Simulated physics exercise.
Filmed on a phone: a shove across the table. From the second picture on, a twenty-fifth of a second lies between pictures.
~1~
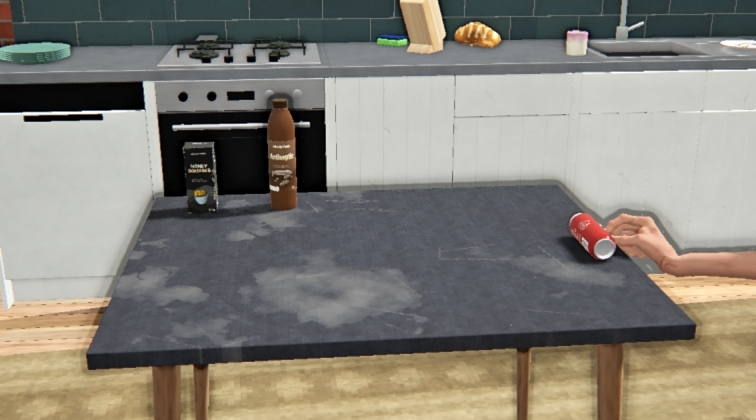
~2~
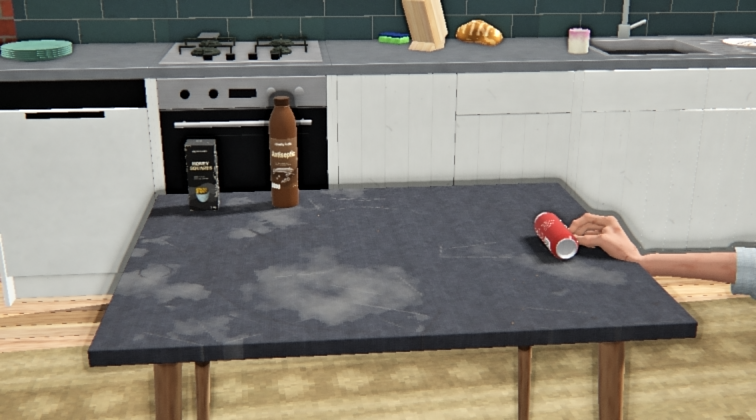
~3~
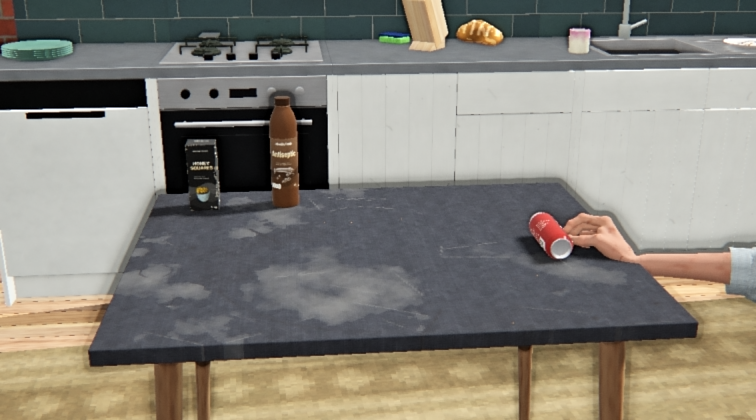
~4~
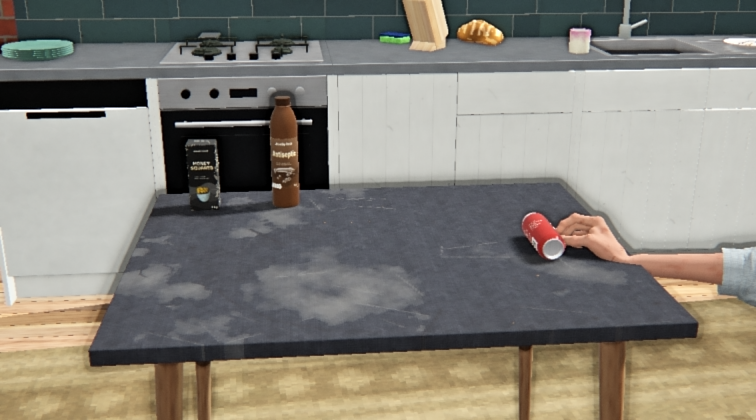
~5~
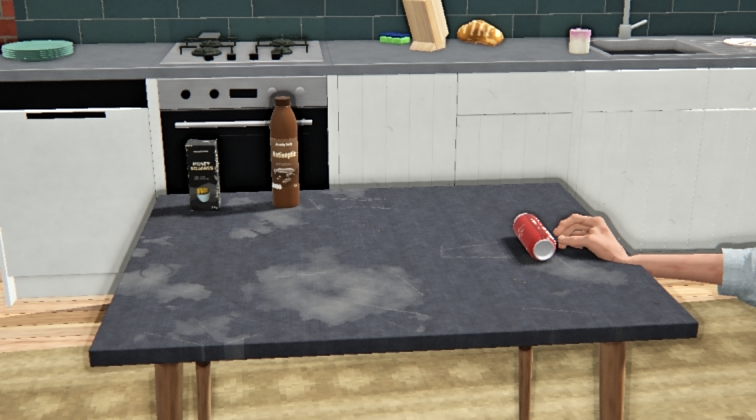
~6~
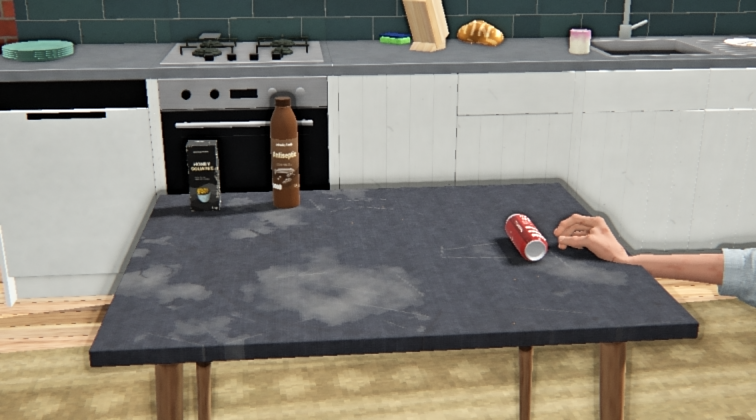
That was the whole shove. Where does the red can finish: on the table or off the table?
The red can remains on top.
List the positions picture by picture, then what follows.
Under the hand; red can (592, 236), in the first frame.
Under the hand; red can (556, 235), in the second frame.
Under the hand; red can (550, 235), in the third frame.
Red can (543, 236), in the fourth frame.
Red can (534, 236) shifted a little, in the fifth frame.
Red can (526, 237) shifted about its own width, in the sixth frame.
Then, 0.10 s on from there, red can shifted about its own width near (506, 238).
Then, 0.30 s on from there, red can shifted well along near (471, 239).
Then, 0.50 s on from there, red can shifted well along near (446, 240).
Then, 0.80 s on from there, red can shifted well along near (422, 241).
In the end, moved from the start, red can. At the end, from the last picture's camera, red can near (417, 241).
